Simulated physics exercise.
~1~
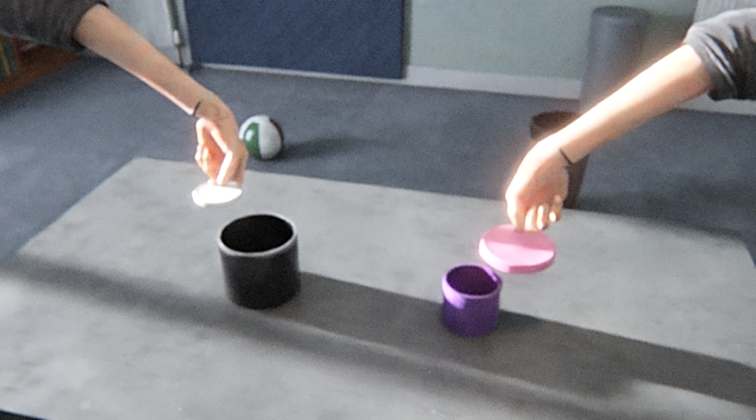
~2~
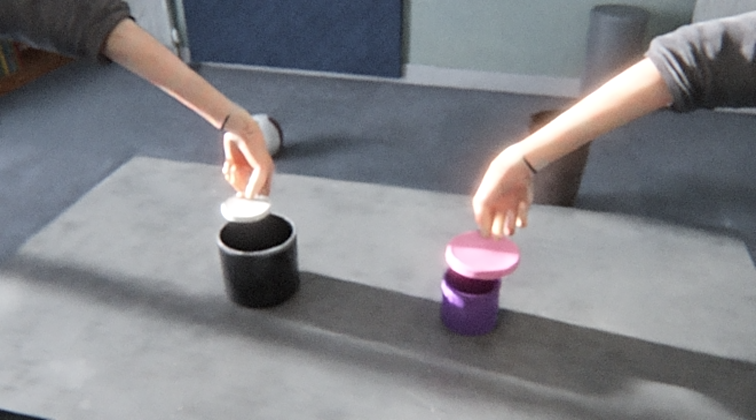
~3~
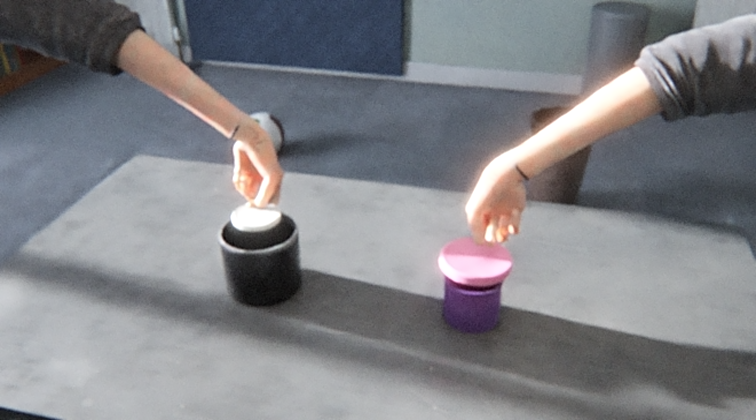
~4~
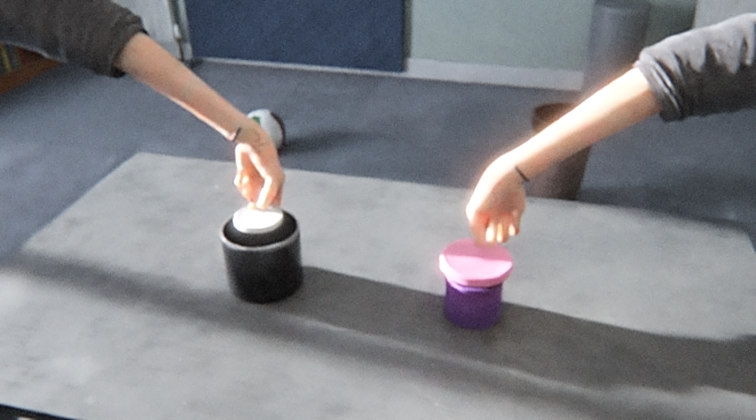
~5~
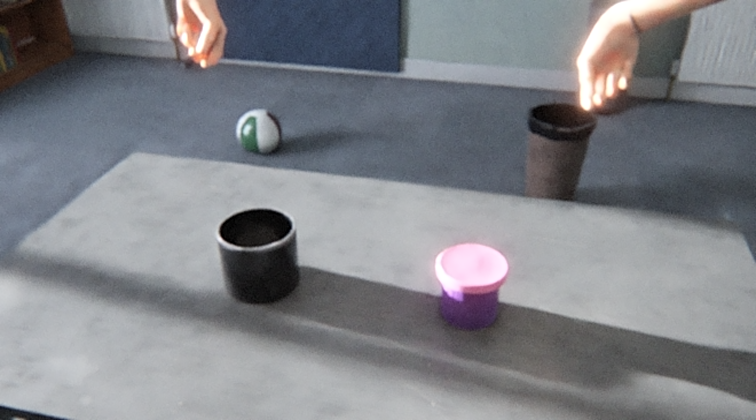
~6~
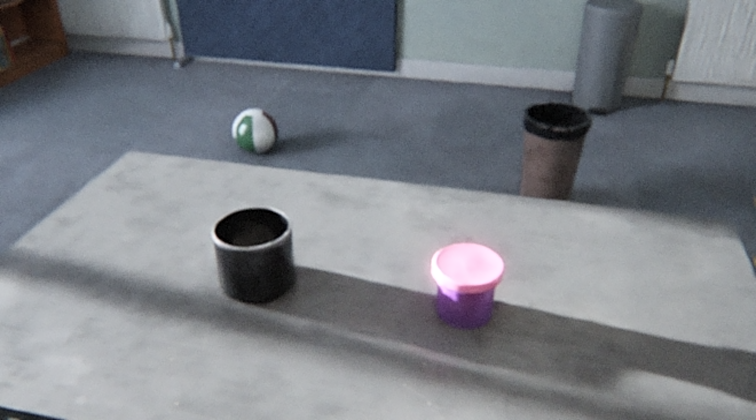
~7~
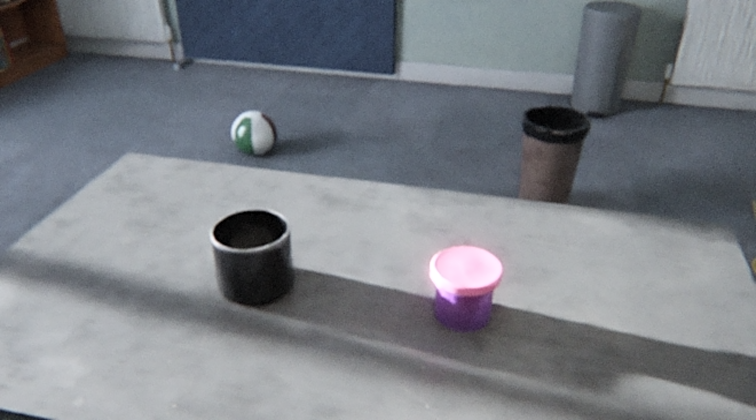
A small white disc and a wider pink lid are each held by a hand above a grey table, seen from slightly above in a room with a blue-grey floor. A black jar stands open on the left and a smaller purple one on the right, with a ball and bins behind. The hands carry the disc right and down to the black jar and the lid left onto the purple jar. Both hands then let go and draw back out of view. The pink lid stays on the rim, covering the opening, while the white disc drops inside the black jar, out of sight.
